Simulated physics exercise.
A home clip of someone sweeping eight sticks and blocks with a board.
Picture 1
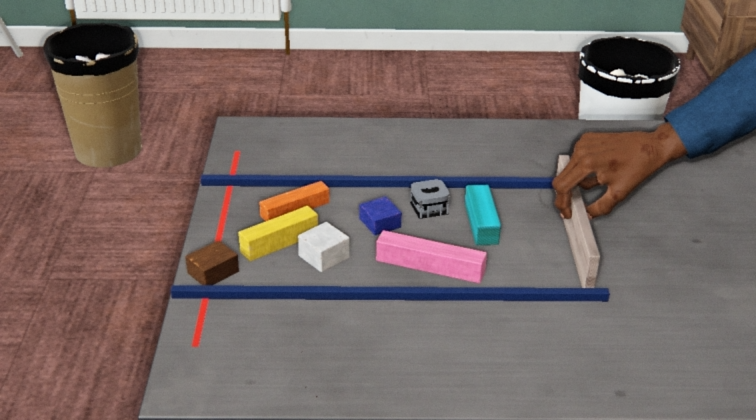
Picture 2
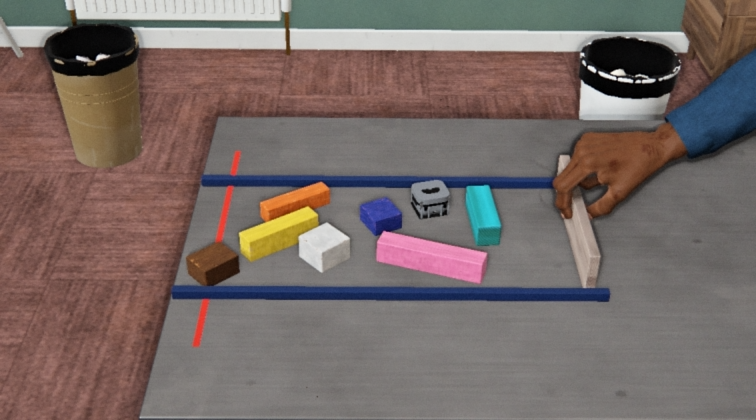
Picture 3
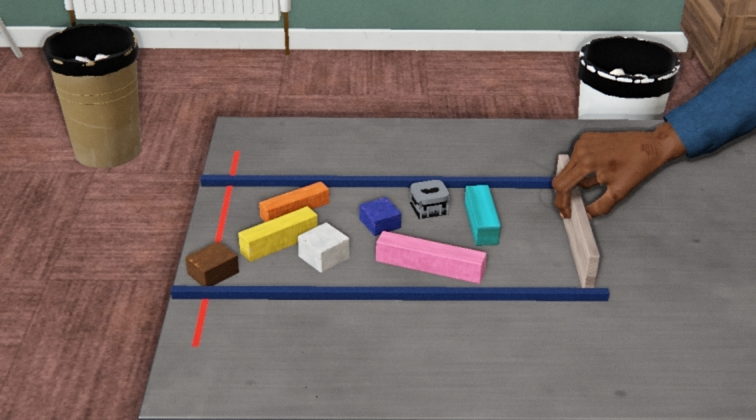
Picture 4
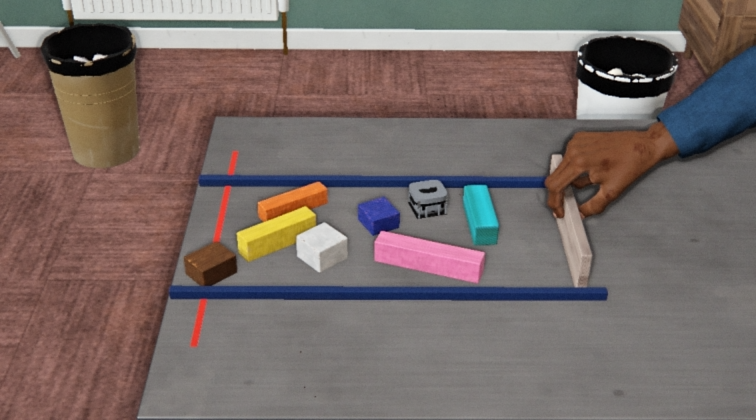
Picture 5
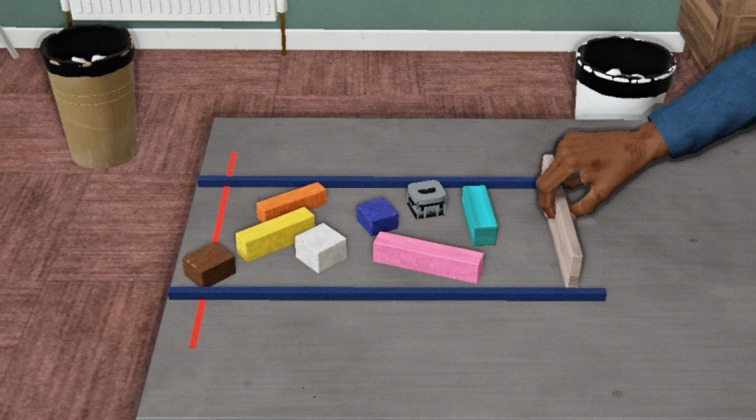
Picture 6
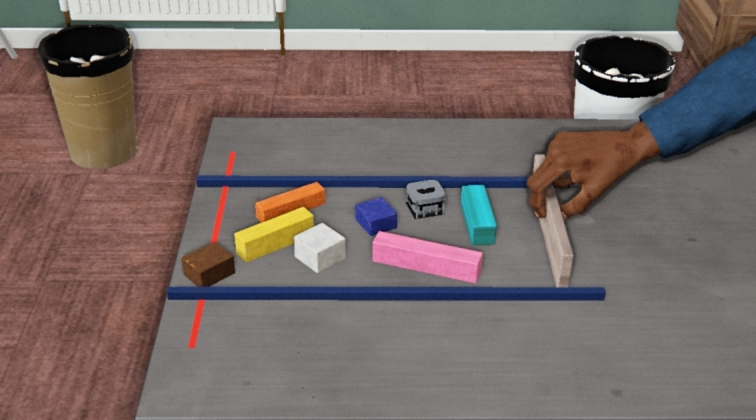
A hand in a blue sleeve, at the right of a grey table seen from above at an angle, first holds a pale wooden board still, then slides it slightly left between two blue rails. Ahead of it lie turquoise, pink, blue, white, yellow and orange pieces, a small grey case, and a brown block by the red tape at left. The pieces stay put on the table, bins stand behind on the reddish floor, and the view barely shifts.
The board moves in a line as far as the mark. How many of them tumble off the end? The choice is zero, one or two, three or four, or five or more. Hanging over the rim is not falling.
Outcome: The number that fall off is five or more.
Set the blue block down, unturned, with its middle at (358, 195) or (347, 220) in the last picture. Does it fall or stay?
In turn it tumbles off; falls.
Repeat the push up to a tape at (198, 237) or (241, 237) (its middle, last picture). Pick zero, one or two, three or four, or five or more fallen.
In that order: 5 or more; three to four.
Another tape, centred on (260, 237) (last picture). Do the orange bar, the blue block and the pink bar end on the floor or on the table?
The orange bar is lost, the blue block stays on, the pink bar survives.
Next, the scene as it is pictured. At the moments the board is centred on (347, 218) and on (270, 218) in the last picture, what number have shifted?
7 and 8.
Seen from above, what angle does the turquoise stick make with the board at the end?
Near 0 degrees.
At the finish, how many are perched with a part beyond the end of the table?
The number is 0.
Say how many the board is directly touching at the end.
It touches 1.
A little later, none off yet; brown block at rest near (209, 265); yellow bar at rest near (275, 234); orange bar at rest near (291, 203).
Next, none off yet; brown block at rest near (209, 265); yellow bar shifted about its own width near (234, 220); orange bar shifted about its own width near (243, 202).
When it is over, the number that fall off is five or more; down, grey case, pink bar, blue block, white block, orange bar, yellow bar and brown block.
